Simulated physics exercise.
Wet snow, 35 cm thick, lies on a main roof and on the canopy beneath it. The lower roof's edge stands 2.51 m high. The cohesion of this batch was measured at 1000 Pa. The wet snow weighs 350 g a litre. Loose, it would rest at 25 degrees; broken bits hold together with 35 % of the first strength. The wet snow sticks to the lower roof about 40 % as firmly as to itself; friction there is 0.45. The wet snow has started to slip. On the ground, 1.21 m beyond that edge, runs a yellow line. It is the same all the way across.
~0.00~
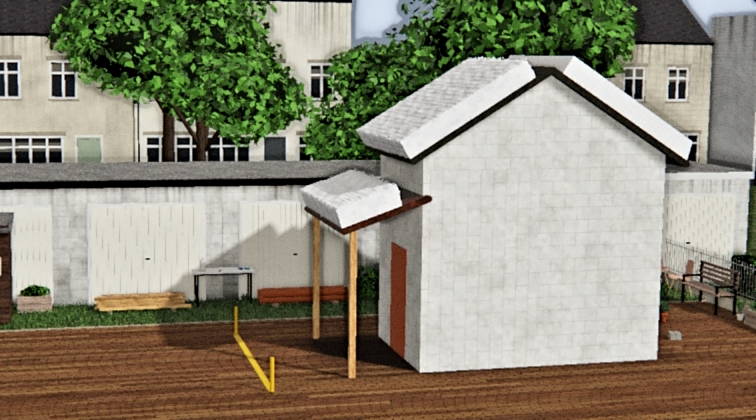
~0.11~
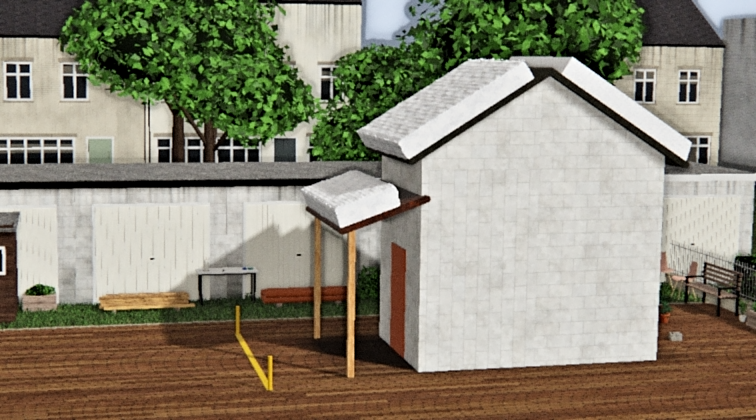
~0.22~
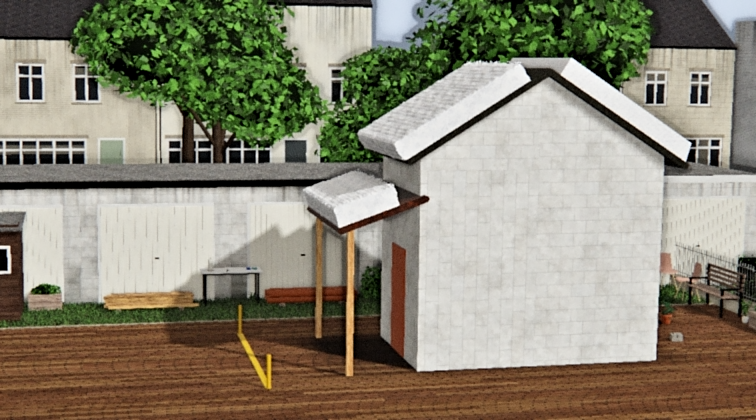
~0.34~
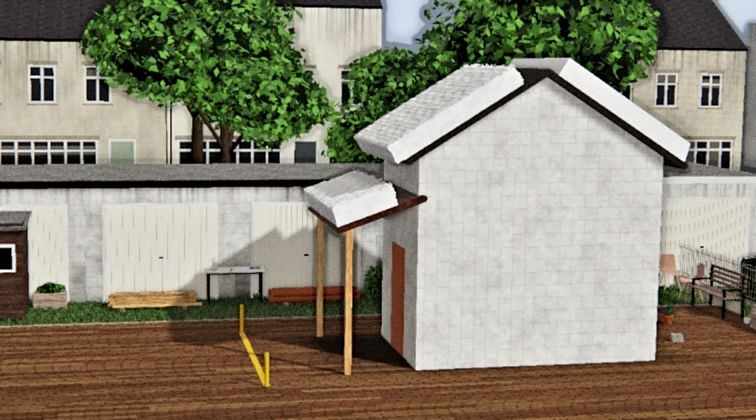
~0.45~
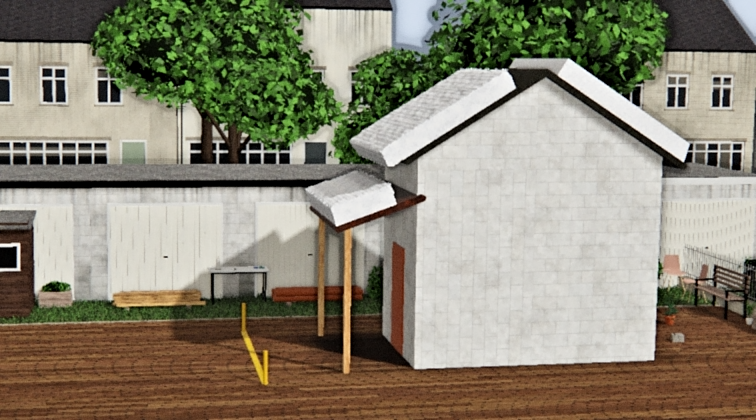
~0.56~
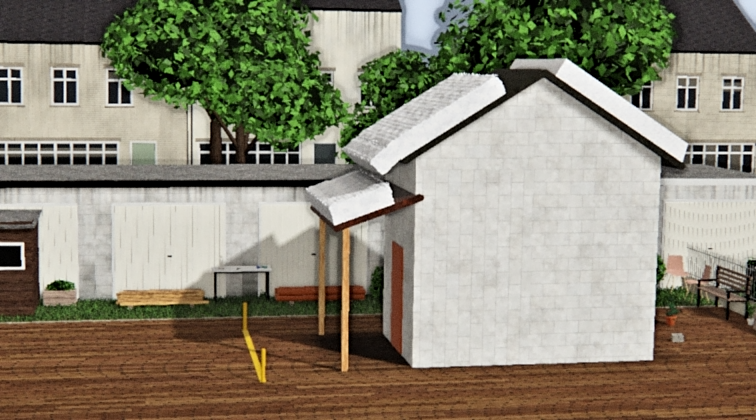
At the start, thick white snow covers both slopes of a pale block building's roof and the small post-held canopy at left. The left slab slides gradually down its slope, baring dark roof near the ridge, until its lower edge juts out just above the canopy's snow, which barely changes.
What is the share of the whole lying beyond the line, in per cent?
Close to 52 per cent.
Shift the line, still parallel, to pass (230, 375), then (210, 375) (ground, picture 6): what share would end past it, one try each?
In that order: 35 %, 25 %.
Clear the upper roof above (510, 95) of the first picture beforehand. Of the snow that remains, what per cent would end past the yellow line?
It would be near 35 %.
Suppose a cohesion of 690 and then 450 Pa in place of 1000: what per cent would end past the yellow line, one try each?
In turn about 60 %, 60 %.
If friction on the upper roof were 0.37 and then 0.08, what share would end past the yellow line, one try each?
In turn about 35 %, 60 %.
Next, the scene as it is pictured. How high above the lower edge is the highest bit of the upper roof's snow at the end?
About 0.2 m.
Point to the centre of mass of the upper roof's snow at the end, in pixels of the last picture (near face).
Near (226, 362).
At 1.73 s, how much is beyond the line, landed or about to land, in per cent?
Some 8 per cent.
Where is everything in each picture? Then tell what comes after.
Front end of the wet snow at (409, 139), in the first frame.
Front end of the wet snow at (407, 140), its middle shifted 1.7 cm, in the second frame.
Front end of the wet snow at (403, 142), its middle shifted 6.8 cm, 3 % of it past the upper edge, in one piece, in the third frame.
Front end of the wet snow at (397, 145), its middle shifted 16 cm, 6 % of it past the upper edge, in one piece, in the fourth frame.
Front end of the wet snow at (389, 147), its middle shifted 28 cm, 11 % of it past the upper edge, in one piece, in the fifth frame.
Front end of the wet snow at (379, 163), its middle shifted 45 cm, 18 % of it past the upper edge, cracking, in the sixth frame.
By 1.10 s, none is below the lower edge and 0 % is past the line.
By 1.73 s, 47 % is below the lower edge and 8 % is past the line.
By 2.37 s, 83 % is below the lower edge and 47 % is past the line.
By 3.00 s, 83 % is below the lower edge and 52 % is past the line.
By 3.30 s, at the end, 83 % is below the lower edge and 52 % is past the line.
